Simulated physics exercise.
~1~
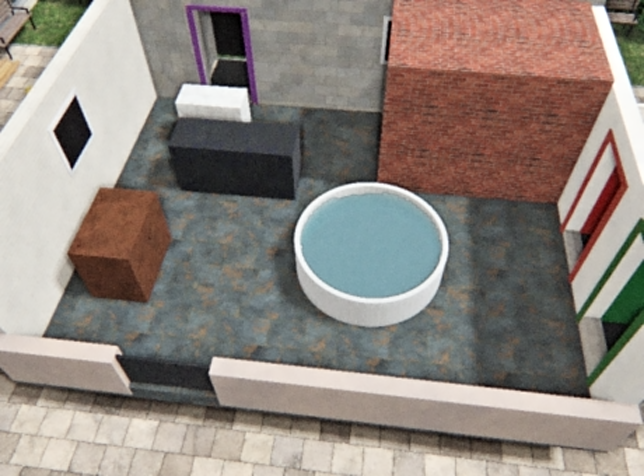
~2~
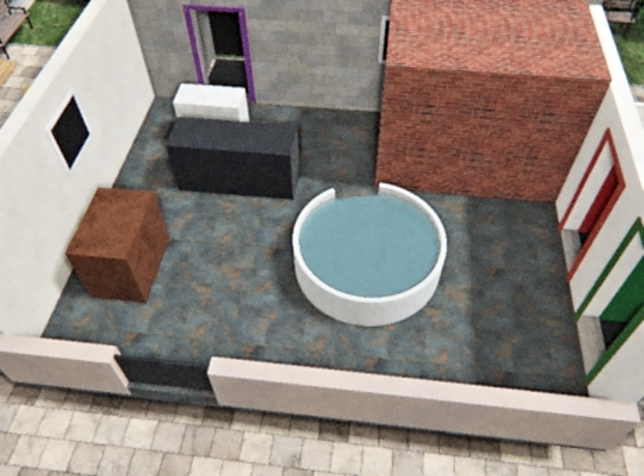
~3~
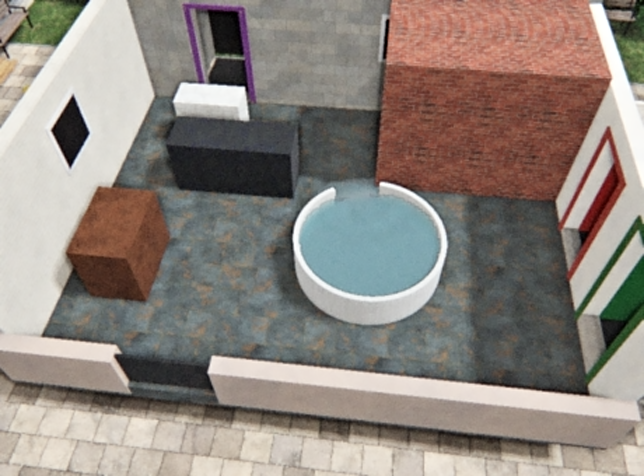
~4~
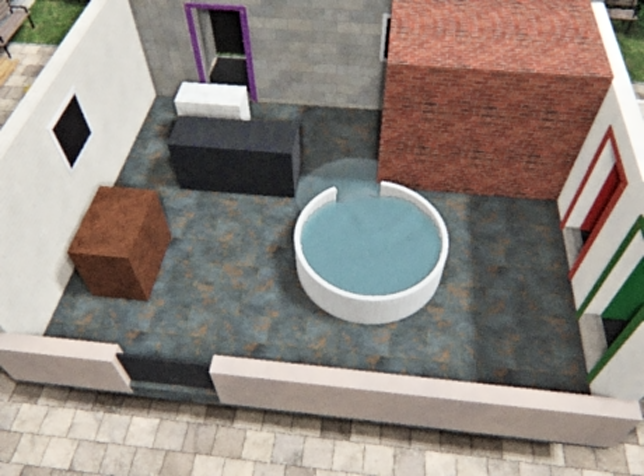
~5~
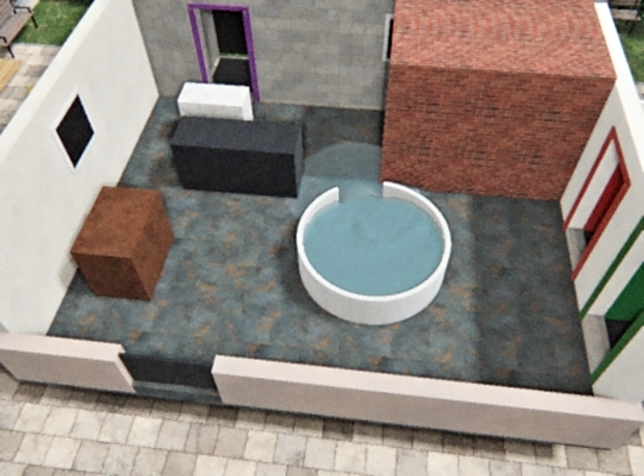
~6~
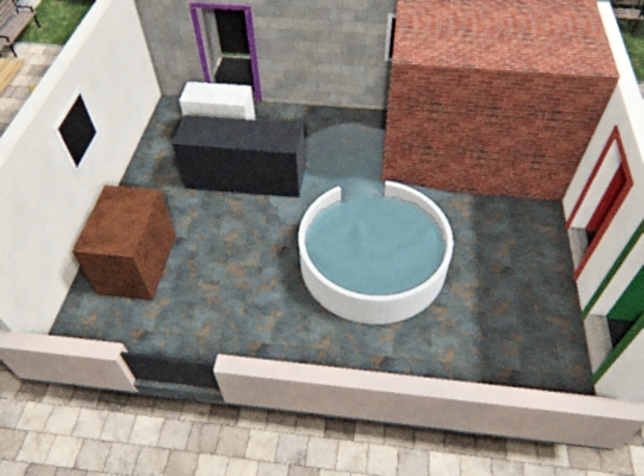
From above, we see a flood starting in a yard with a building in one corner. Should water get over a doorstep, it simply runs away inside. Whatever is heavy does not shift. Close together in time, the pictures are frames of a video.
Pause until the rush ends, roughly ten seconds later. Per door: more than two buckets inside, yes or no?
Per door - green door: No, red door: No, purple door: Yes.
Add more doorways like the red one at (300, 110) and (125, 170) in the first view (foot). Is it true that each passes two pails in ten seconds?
Well, one comes out higher, the other comes out lower.
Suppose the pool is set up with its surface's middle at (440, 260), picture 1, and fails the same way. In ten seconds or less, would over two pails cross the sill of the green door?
Result - green undershoots.
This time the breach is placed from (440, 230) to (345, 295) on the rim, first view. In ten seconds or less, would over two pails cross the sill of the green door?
As I see it, the green door tops the mark.
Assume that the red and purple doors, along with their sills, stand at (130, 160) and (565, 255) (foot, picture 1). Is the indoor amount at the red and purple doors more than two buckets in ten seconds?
Result - the red door stays within limits while the purple door stays within limits.
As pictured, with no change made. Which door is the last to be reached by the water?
That's the green door.
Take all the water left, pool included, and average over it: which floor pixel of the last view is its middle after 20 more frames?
Roughly (335, 199) in the last picture.
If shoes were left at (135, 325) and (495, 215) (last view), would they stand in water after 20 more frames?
Taking them as listed, I'd call them not wet and soaked.
A moment on, water covers 20 % of the floor; the green door not reached, the red door not reached, the purple door not reached.
Next, water covers 25 % of the floor; the green door not reached, the red door not reached, the purple door wet at the sill, nothing in.
Then, water covers 30 % of the floor; the green door not reached, the red door wet at the sill, nothing in, the purple door under two buckets in.
Later, water covers 50 % of the floor; the green door wet at the sill, nothing in, the red door wet at the sill, nothing in, the purple door over two buckets in.
In the end, water covers 75 % of the floor; the green door wet at the sill, nothing in, the red door wet at the sill, nothing in, the purple door far over two buckets in.
